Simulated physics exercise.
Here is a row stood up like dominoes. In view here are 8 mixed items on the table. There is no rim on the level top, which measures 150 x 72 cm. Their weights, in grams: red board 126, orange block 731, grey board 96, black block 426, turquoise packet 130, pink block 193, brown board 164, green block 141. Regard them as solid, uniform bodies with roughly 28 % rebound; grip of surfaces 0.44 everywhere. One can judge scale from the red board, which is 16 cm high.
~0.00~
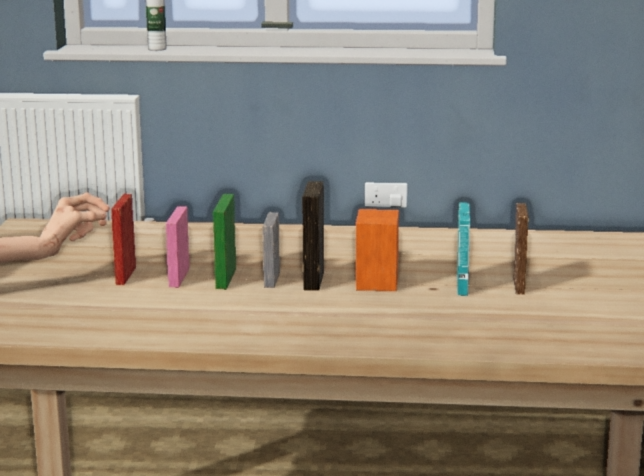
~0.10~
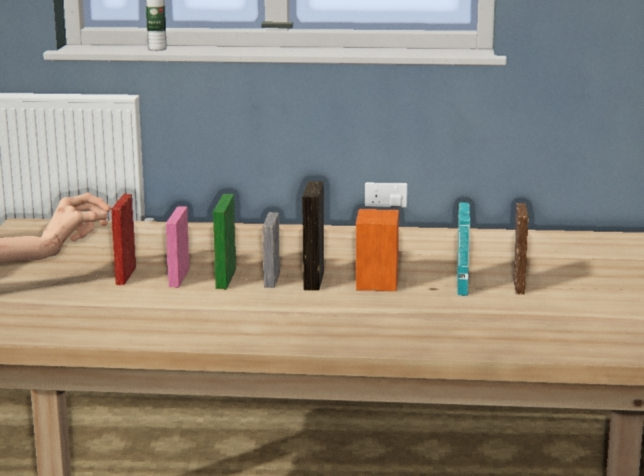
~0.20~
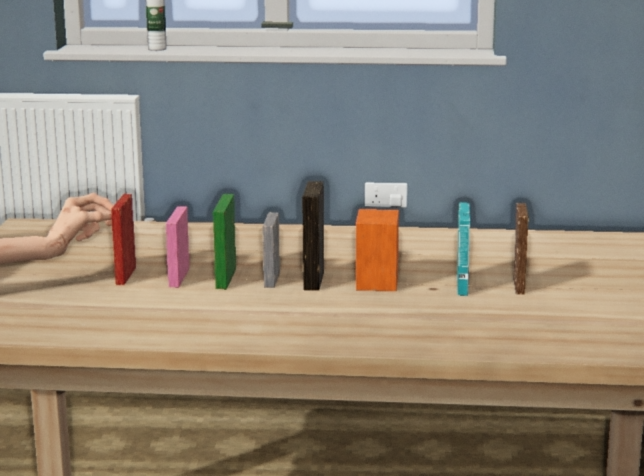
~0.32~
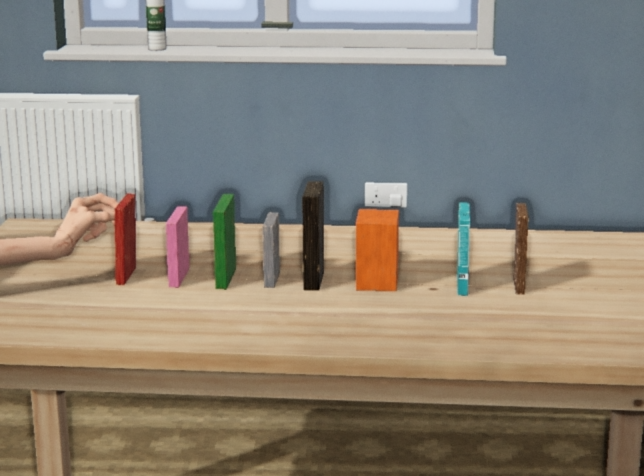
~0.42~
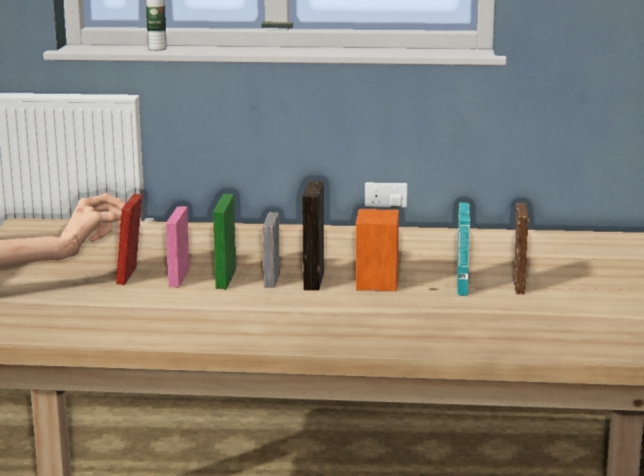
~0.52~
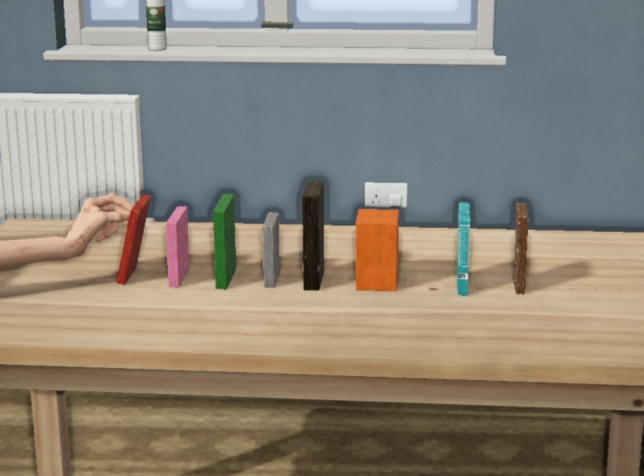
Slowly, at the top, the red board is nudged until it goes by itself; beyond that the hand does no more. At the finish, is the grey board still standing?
No.
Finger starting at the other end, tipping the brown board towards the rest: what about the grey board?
In that case the grey board does not fall.
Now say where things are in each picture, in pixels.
The first picture shows grey board (272, 250); orange block (378, 250).
The second picture shows turquoise packet (463, 249); pink block (178, 247).
The third picture shows green block (225, 242); orange block (378, 250).
The fourth picture shows red board 2° over; black block (314, 236); turquoise packet (463, 249).
The fifth picture shows red board 7° over; pink block (178, 247); green block (225, 242).
The sixth picture shows red board 14° over; grey board (272, 250); orange block (378, 250).
By 0.92 s, red board 72° over; grey board tilted 3° near (274, 250); pink block tilted 57°; green block tilted 29°.
By 1.12 s, red board 77° over; grey board tilted 49° near (298, 257); green block tilted 60°; pink block tilted 73°.
When it is over (2.8 s), lying over on the table, grey board, pink block and green block; the other 3 within 5 cm of the start. End places, in pixels of the last picture, grey board near (297, 259).
